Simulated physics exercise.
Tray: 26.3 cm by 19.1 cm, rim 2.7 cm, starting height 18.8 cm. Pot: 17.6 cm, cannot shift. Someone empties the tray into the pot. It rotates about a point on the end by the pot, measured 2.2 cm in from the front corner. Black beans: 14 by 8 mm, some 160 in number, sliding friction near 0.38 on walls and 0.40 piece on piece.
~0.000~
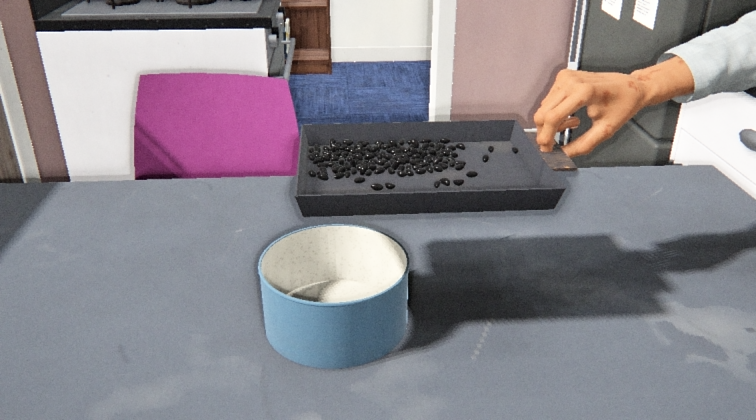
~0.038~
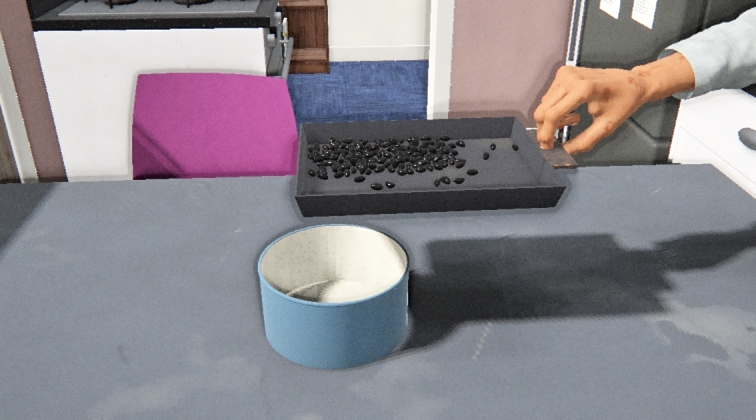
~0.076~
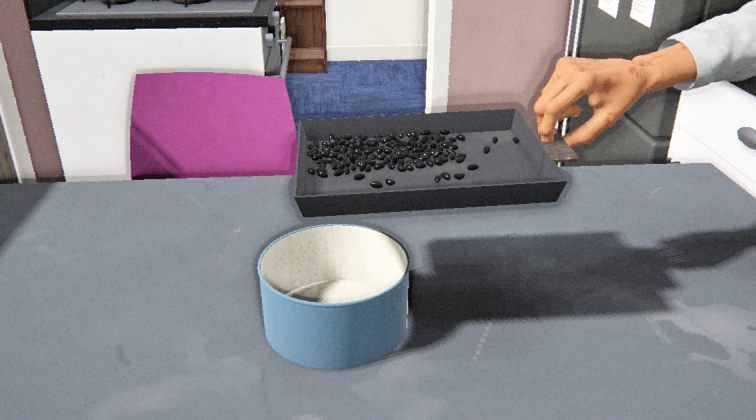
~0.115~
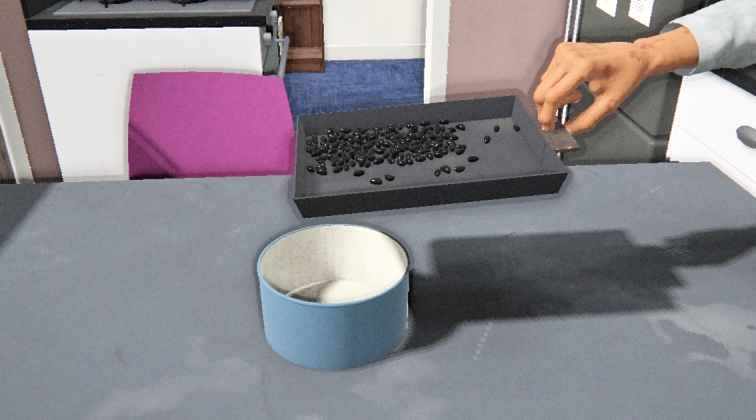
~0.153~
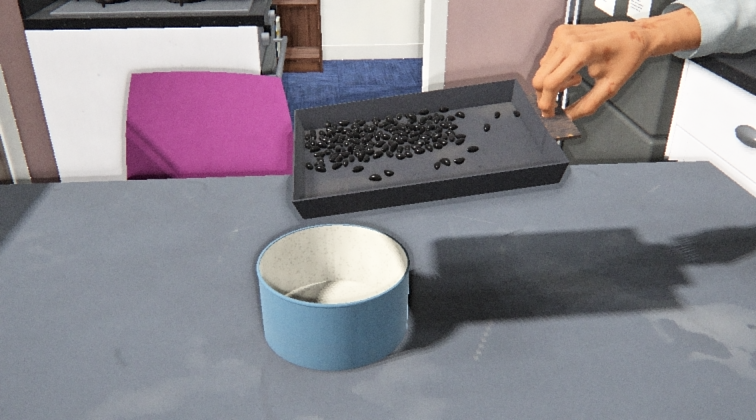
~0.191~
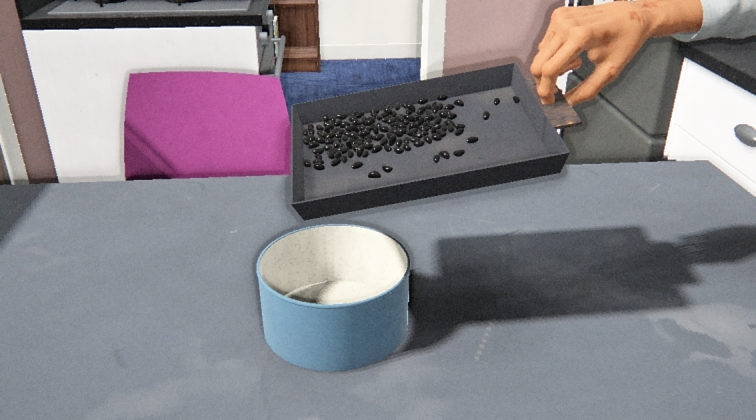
In the video, a hand grips the right end of a dark rectangular tray holding small black beans behind a blue pot on a gray table, then gradually raises that end so the tray slants slightly downward toward the left.
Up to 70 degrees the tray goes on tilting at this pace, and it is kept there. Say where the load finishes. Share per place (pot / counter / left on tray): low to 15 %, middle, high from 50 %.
Shares - pot: Low, counter: High, tray: Middle.
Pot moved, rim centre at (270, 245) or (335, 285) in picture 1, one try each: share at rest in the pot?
Around 0 per cent, then around 35 per cent.
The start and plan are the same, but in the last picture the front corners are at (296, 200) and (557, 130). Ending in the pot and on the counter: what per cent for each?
That works out as pot 0 and counter 75.
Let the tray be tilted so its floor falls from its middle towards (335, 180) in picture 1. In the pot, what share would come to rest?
That would be close to 5 per cent.
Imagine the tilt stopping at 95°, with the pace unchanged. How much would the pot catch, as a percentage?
Pot share: About 0 per cent.
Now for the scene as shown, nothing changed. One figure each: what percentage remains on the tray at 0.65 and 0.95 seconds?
Roughly 100 then 50.
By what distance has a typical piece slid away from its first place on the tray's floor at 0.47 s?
About 3 cm.
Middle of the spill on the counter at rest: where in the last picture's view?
Spill centre at rest: About (243, 411).
Then, at 0.47 s, tilt 42 degrees; the tray holds 100 %, the pot 0 %.
After 0.65 s, tilt 61 degrees; the tray holds 100 %, the pot 0 %.
After 0.95 s, tilt 70 degrees; the tray holds 50 %, the pot 0 %.
In the end, at 2.4 s, pot 0 %, counter 65 %, tray 35 %.
